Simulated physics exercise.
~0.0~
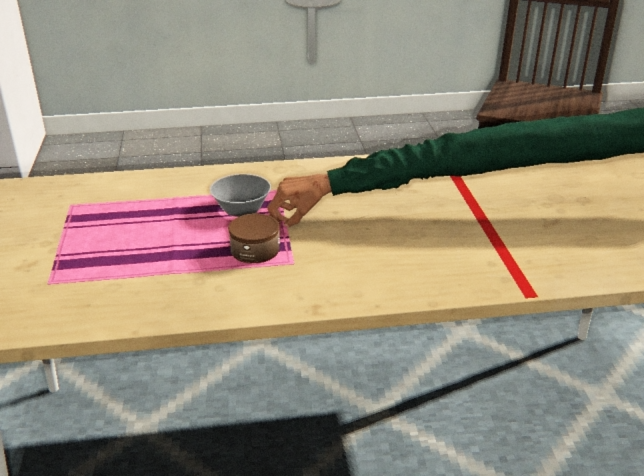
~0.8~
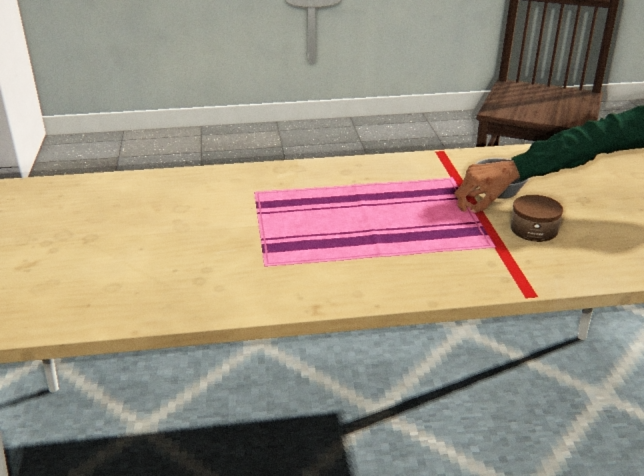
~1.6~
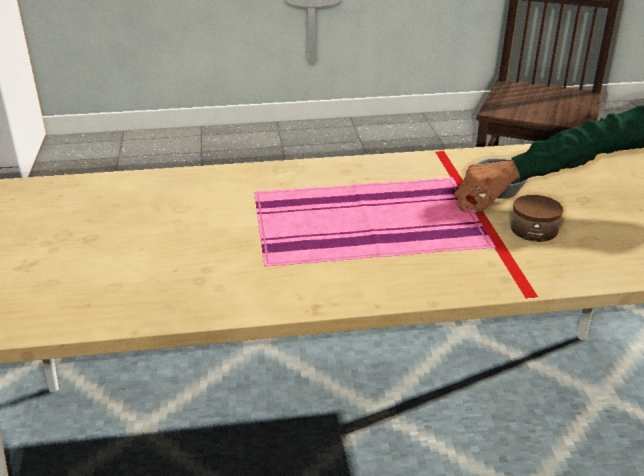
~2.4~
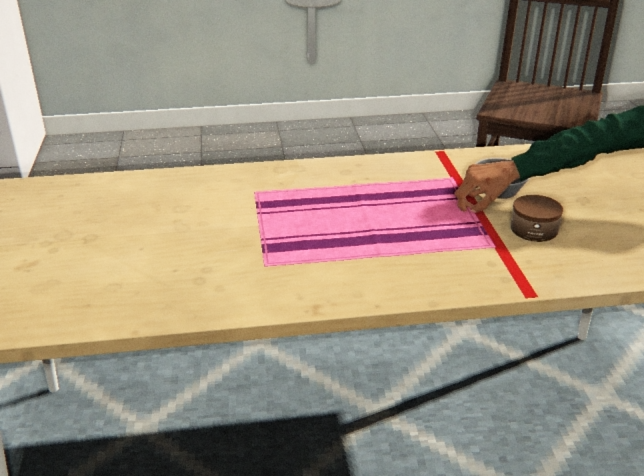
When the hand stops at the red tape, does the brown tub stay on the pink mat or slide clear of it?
The brown tub slides clear of the mat and rests on the bare table beyond the tape. The grey bowl also leaves the cloth off its front edge.
